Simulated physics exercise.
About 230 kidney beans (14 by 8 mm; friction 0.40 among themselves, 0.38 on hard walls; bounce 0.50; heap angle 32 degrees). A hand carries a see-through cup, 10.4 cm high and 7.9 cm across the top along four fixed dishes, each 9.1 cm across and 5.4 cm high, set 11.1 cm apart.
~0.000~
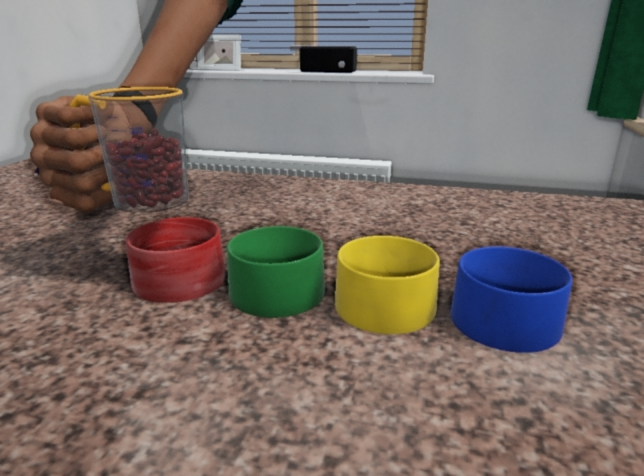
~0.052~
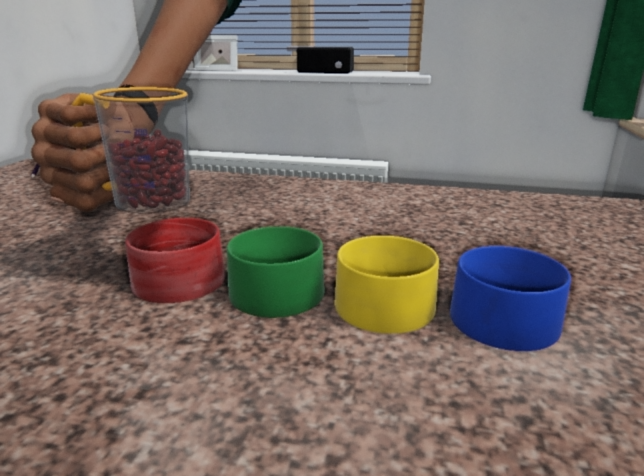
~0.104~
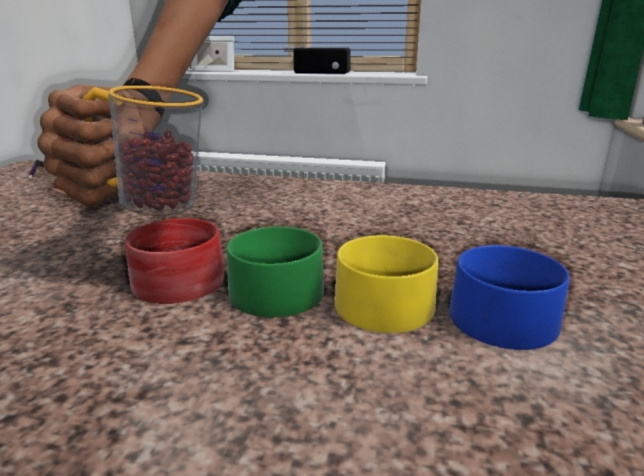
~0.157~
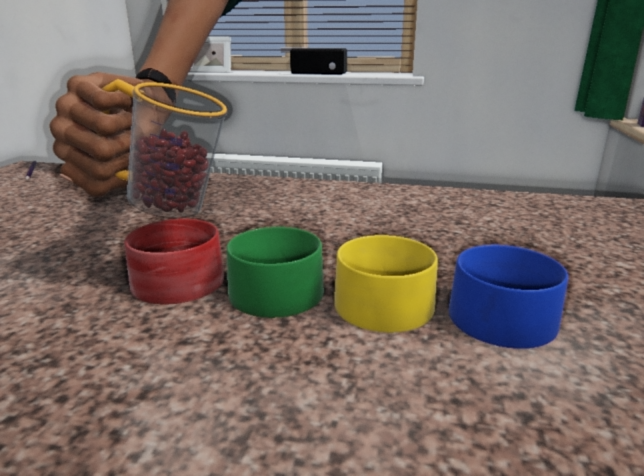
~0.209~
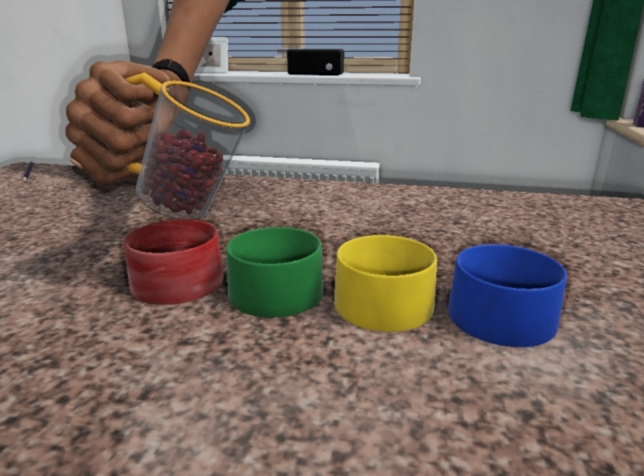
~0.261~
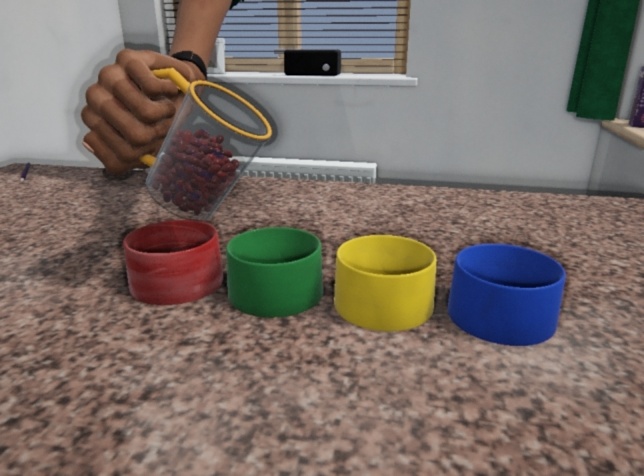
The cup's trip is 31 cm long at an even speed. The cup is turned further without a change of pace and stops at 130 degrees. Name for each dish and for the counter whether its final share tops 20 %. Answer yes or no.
Red dish: No; blue dish: Yes; green dish: No; yellow dish: No; on the counter: Yes.
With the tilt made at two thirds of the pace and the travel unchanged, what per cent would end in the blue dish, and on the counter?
Blue 100; counter 0.
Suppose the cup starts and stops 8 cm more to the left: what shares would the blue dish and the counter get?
Blue 0; counter 10.
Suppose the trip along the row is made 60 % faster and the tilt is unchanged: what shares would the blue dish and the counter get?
Then: Blue 80, counter 20.
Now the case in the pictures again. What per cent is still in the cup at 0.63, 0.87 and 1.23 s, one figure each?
About 100, 45, 0.
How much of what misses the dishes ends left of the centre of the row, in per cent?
Some 10 per cent.
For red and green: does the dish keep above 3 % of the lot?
Red no, green no.
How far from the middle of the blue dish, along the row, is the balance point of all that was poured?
Some 2 cm to the left.
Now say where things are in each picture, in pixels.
In the first picture, cup at (145, 149), tilt 0 degrees, lip at (175, 95), moved 0.0 cm; middle of the pieces at (147, 168); red dish at (174, 234); green dish at (275, 244); yellow dish at (388, 256); blue dish at (514, 269).
In the second picture, cup at (148, 150), tilt 2 degrees, lip at (180, 97), moved 0.4 cm; middle of the pieces at (149, 169).
In the third picture, cup at (157, 151), tilt 8 degrees, lip at (197, 103), moved 1.5 cm; middle of the pieces at (157, 170).
In the fourth picture, cup at (173, 152), tilt 17 degrees, lip at (221, 114), moved 3.2 cm; middle of the pieces at (170, 171).
In the fifth picture, cup at (189, 154), tilt 26 degrees, lip at (245, 125), moved 4.9 cm; middle of the pieces at (183, 171).
In the sixth picture, cup at (205, 155), tilt 35 degrees, lip at (267, 137), moved 6.6 cm; middle of the pieces at (196, 171); red dish at (171, 236); green dish at (274, 245); yellow dish at (386, 255); blue dish at (509, 265). Its pace works out near 175 degrees a second; the hand travels 33 cm a second.
Then, at 0.63 s, tilt 100 degrees; cup holds 100 %.
After 0.87 s, tilt 130 degrees; cup holds 45 %, blue 15 %, yellow 10 %.
Then, at 1.23 s, tilt 130 degrees; cup holds 0 %, blue 65 %, yellow 10 %.
By 2.3 s all is still; red 0 %, blue 65 %, green 0 %, yellow 10 %, counter 30 %.
